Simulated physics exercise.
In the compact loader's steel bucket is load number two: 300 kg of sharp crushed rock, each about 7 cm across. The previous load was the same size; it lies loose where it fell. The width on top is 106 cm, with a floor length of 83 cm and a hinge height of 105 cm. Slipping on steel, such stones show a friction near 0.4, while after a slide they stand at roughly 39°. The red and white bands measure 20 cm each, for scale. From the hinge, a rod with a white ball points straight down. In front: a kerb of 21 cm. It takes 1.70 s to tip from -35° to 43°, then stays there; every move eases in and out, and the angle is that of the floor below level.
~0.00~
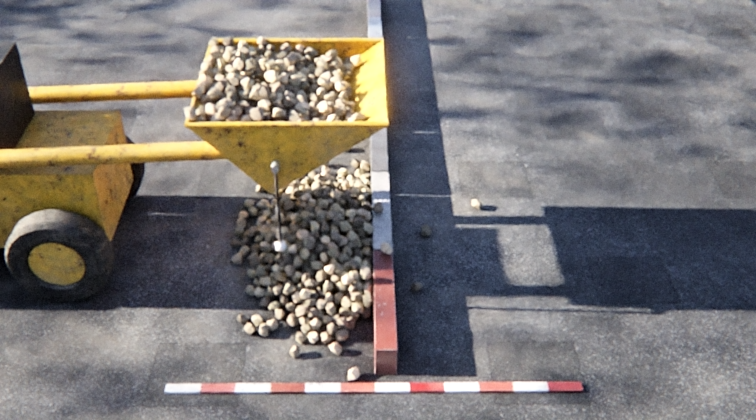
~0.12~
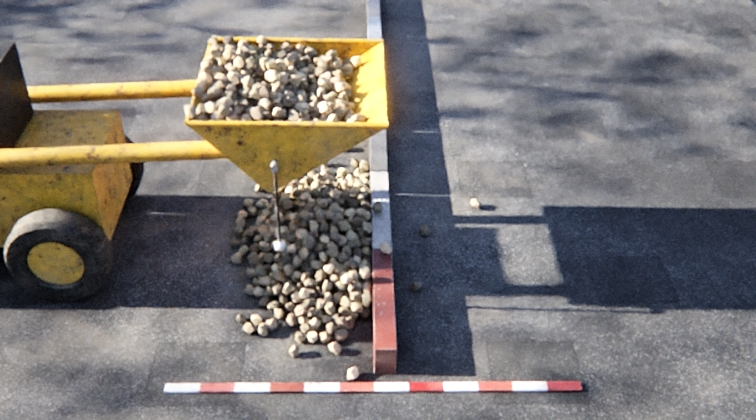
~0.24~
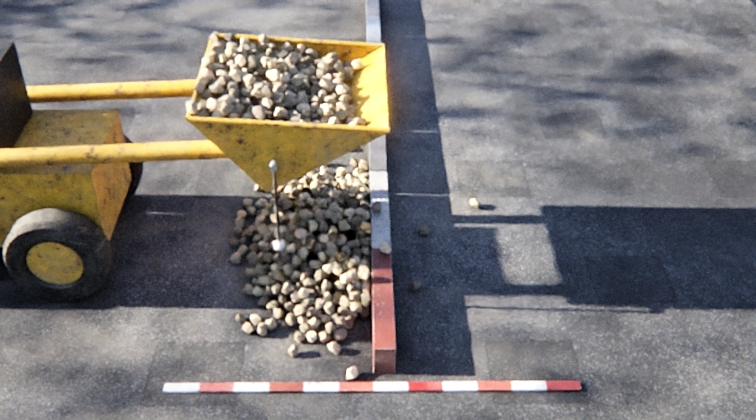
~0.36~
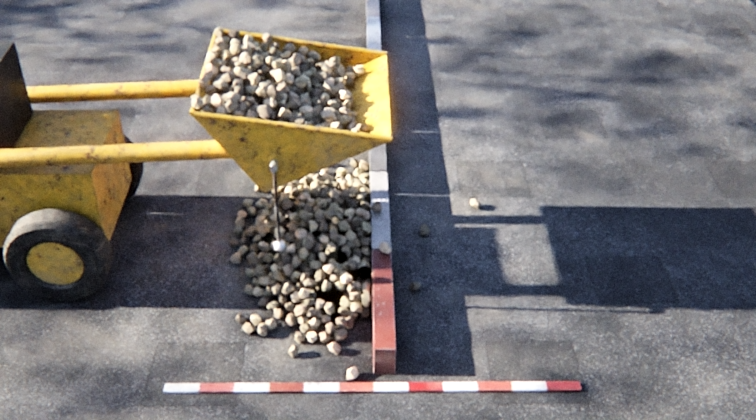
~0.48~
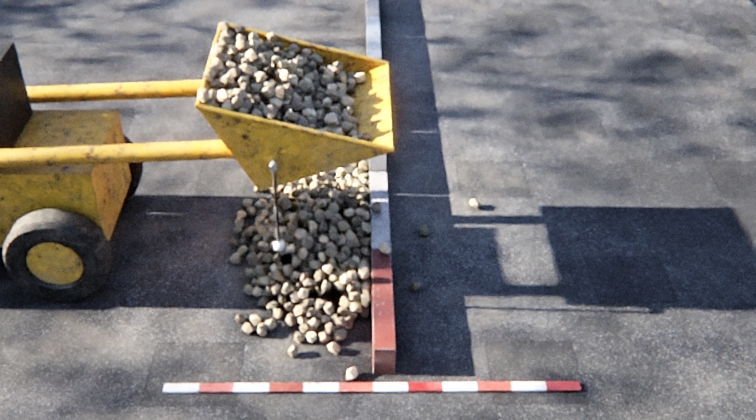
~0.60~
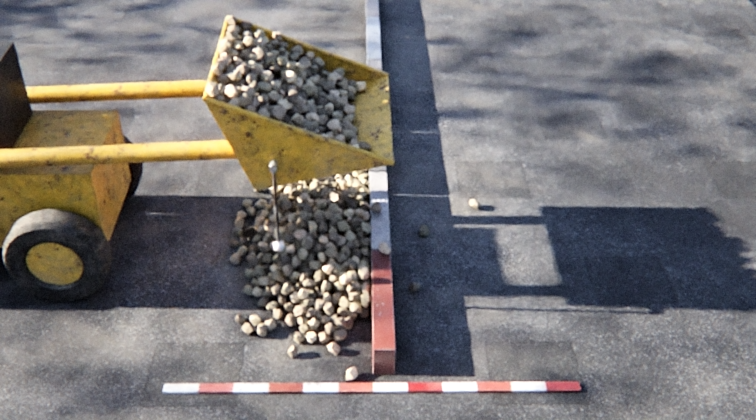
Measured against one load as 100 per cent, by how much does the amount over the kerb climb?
The amount climbs by some 60 per cent of a load.
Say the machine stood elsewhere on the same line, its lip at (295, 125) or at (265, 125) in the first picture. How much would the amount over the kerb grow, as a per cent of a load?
Roughly 0 per cent, then 0 per cent.
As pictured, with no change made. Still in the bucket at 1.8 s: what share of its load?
Reading: Near 30 % of the load.
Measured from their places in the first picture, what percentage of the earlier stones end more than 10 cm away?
About 0 %.
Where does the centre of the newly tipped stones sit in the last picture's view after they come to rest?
In the last view, somewhere near (403, 234).
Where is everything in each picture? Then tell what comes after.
The first frame shows lip at (388, 124), floor tilted -35°, highest stones at (241, 60). The earlier load is highest near (325, 230), 26 cm above ground level, 99 % on this side of the kerb, 1 % over the kerb.
In the second frame, the bucket is at -34°, its lip at (388, 126); the top of the load is at (235, 56); the stones move at 0.1 m/s on average.
The third frame shows lip at (389, 131), floor tilted -31°, highest stones at (229, 52); the stones move at 0.1 m/s on average.
The fourth frame shows lip at (392, 139), floor tilted -26°, highest stones at (228, 49); the stones move at 0.2 m/s on average.
The fifth frame shows lip at (393, 150), floor tilted -20°, highest stones at (227, 41); the stones move at 0.2 m/s on average.
In the sixth frame, the bucket is at -13°, its lip at (393, 163); the top of the load is at (234, 36); the stones move at 0.3 m/s on average.
After 1.3 s the floor is at 31°; in per cent of one load, 99 in the bucket, 100 on this side of the kerb, 1 over the kerb; the foremost stones are at (404, 219).
After 1.8 s the floor is at 43°; in per cent of one load, 28 in the bucket, 145 on this side of the kerb, 27 over the kerb; the foremost stones are at (460, 243).
After 2.2 s the floor is at 43°; in per cent of one load, 4 in the bucket, 144 on this side of the kerb, 51 over the kerb; the foremost stones are at (524, 260).
After 4.7 s the floor is at 43°; in per cent of one load, 0 in the bucket, 139 on this side of the kerb, 61 over the kerb; the foremost stones are at (559, 261). Net gain over the kerb, 60.
